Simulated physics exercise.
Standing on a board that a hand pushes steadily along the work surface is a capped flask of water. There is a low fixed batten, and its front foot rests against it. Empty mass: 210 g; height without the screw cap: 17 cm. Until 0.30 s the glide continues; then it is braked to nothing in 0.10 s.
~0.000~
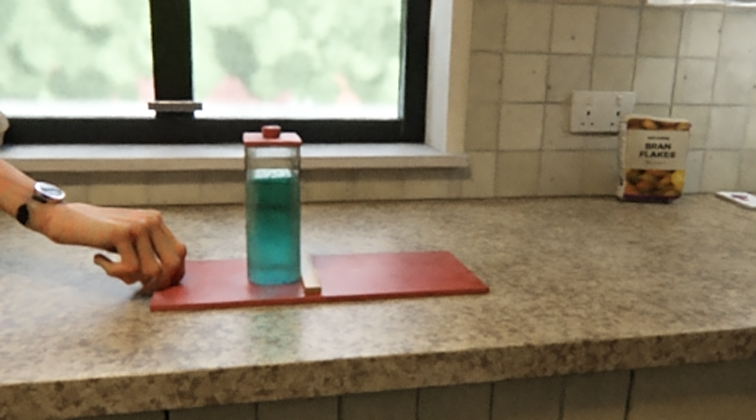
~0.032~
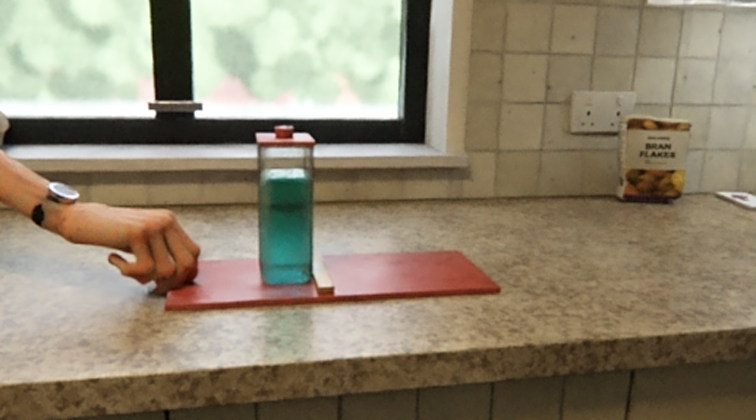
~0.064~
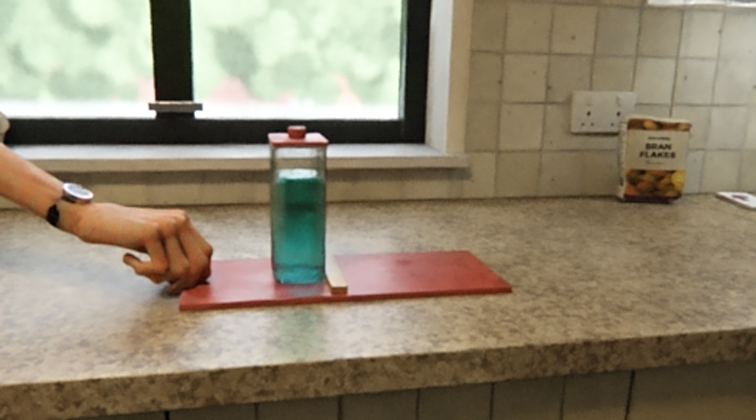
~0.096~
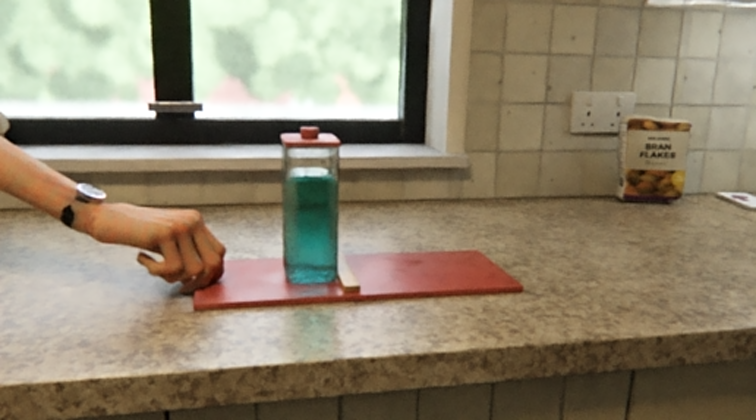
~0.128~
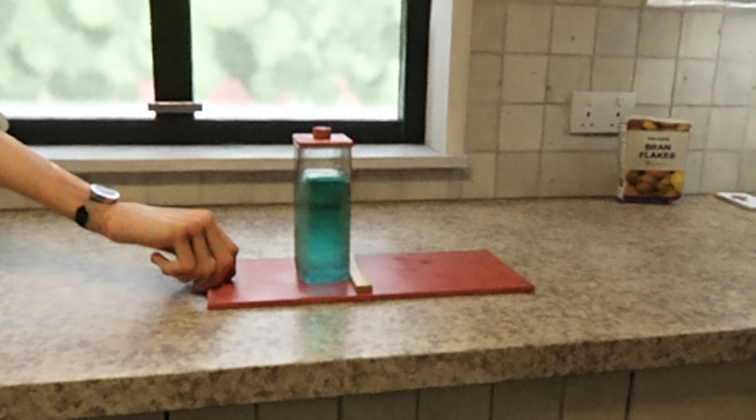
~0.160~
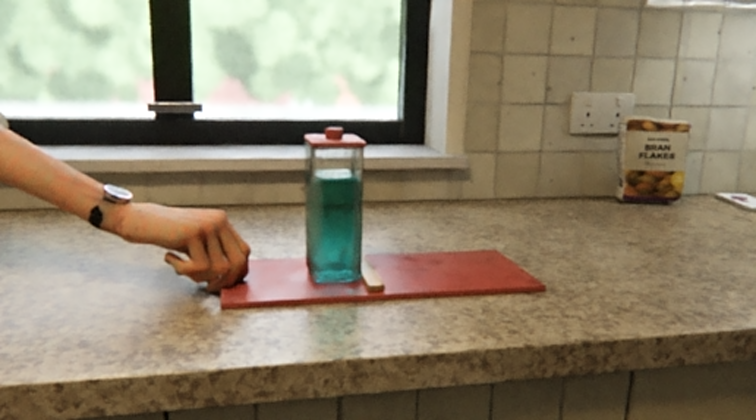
On a speckled kitchen worktop beneath a window, a hand wearing a watch grips the left end of a red board carrying a tall, capped flask of blue-green water. The hand pushes the board steadily a short way right, and the upright flask rides along, its water surface staying level.
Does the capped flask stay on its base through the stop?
Yes, it stays standing.
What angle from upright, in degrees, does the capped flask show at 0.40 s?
Looks like close to 4 degrees of lean.
Then, 0.40 s in, the board moves at 0.00 m/s; the capped flask stands where it began.
Then, 0.52 s in, the capped flask stands where it began.
Then, 0.68 s in, the capped flask stands where it began.
Then, 0.90 s in, the capped flask stands where it began.
Finally, the capped flask stands where it began.
